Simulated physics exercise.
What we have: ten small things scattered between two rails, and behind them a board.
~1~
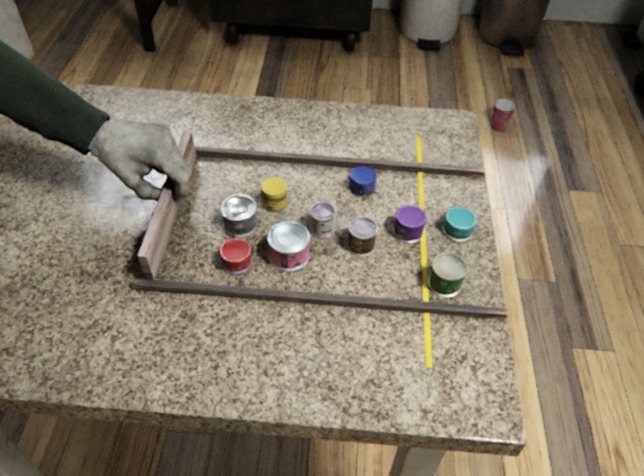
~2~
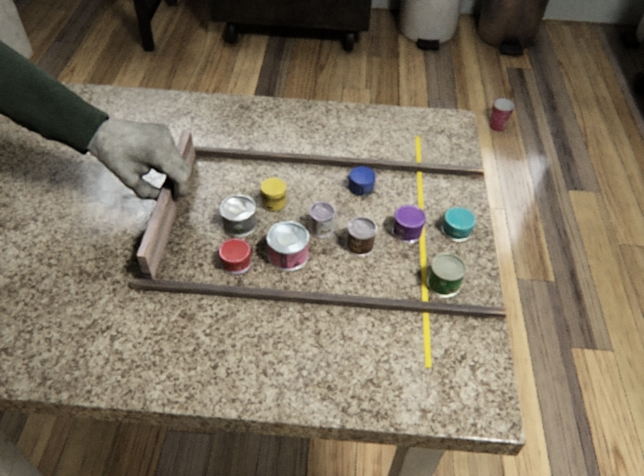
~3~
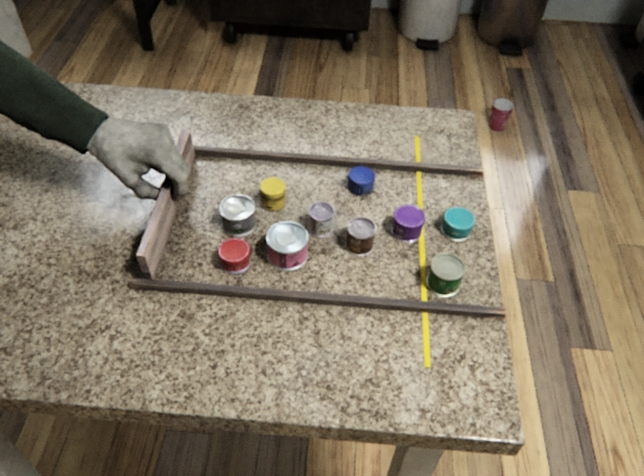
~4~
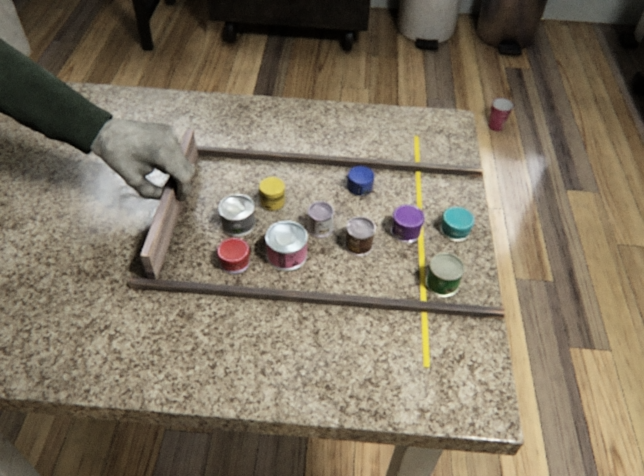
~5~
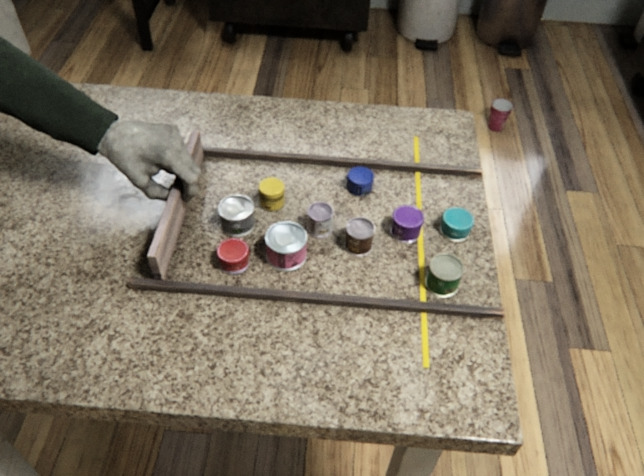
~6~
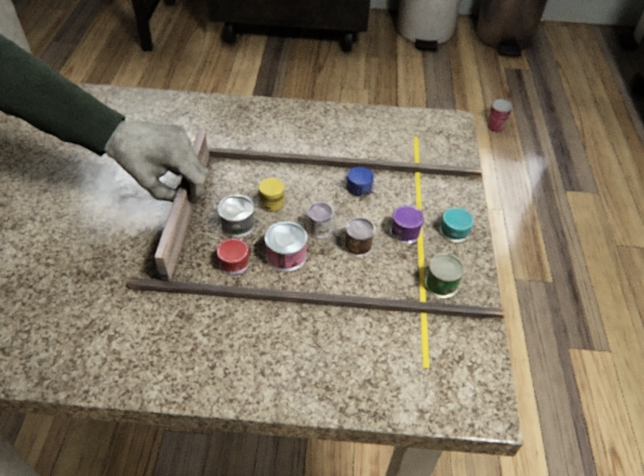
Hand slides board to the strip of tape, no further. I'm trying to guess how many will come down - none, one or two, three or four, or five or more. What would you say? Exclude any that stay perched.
One or two leave.
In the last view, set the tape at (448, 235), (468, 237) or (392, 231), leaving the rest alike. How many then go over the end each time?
In order, 2, 5 and 0.
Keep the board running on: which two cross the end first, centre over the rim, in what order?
Turquoise tin, then purple tin.
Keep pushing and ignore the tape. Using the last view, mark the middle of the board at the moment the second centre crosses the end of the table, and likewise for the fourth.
Around (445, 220); afterwards around (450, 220).
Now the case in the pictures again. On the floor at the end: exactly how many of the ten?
The total comes to 1.
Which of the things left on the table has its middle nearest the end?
Purple tin.
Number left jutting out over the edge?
Result: 0.
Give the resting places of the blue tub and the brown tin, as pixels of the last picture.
First object: (431, 181); second object: (465, 240).
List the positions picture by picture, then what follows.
In the first picture, turquoise tin (460, 224); green tin (447, 275); purple tin (410, 224); board (171, 200); tape (423, 233).
In the second picture, green tin (446, 275); red pot (235, 256).
In the third picture, purple tin (408, 224); board (169, 199).
In the fourth picture, turquoise tin (457, 224); white tin (321, 219).
In the fifth picture, green tin (444, 275); pink tin (286, 246).
In the sixth picture, turquoise tin (457, 225); green tin (444, 276); purple tin (407, 225); board (185, 201); tape (420, 233).
Early on, none off yet; turquoise tin at rest near (457, 225); green tin at rest near (444, 276); purple tin at rest near (407, 225).
A while later, none off yet; turquoise tin travelled a little near (468, 224); green tin at rest near (444, 276); purple tin travelled about its own width near (438, 222).
Finally, the number that fall off is one or two; lost, turquoise tin.
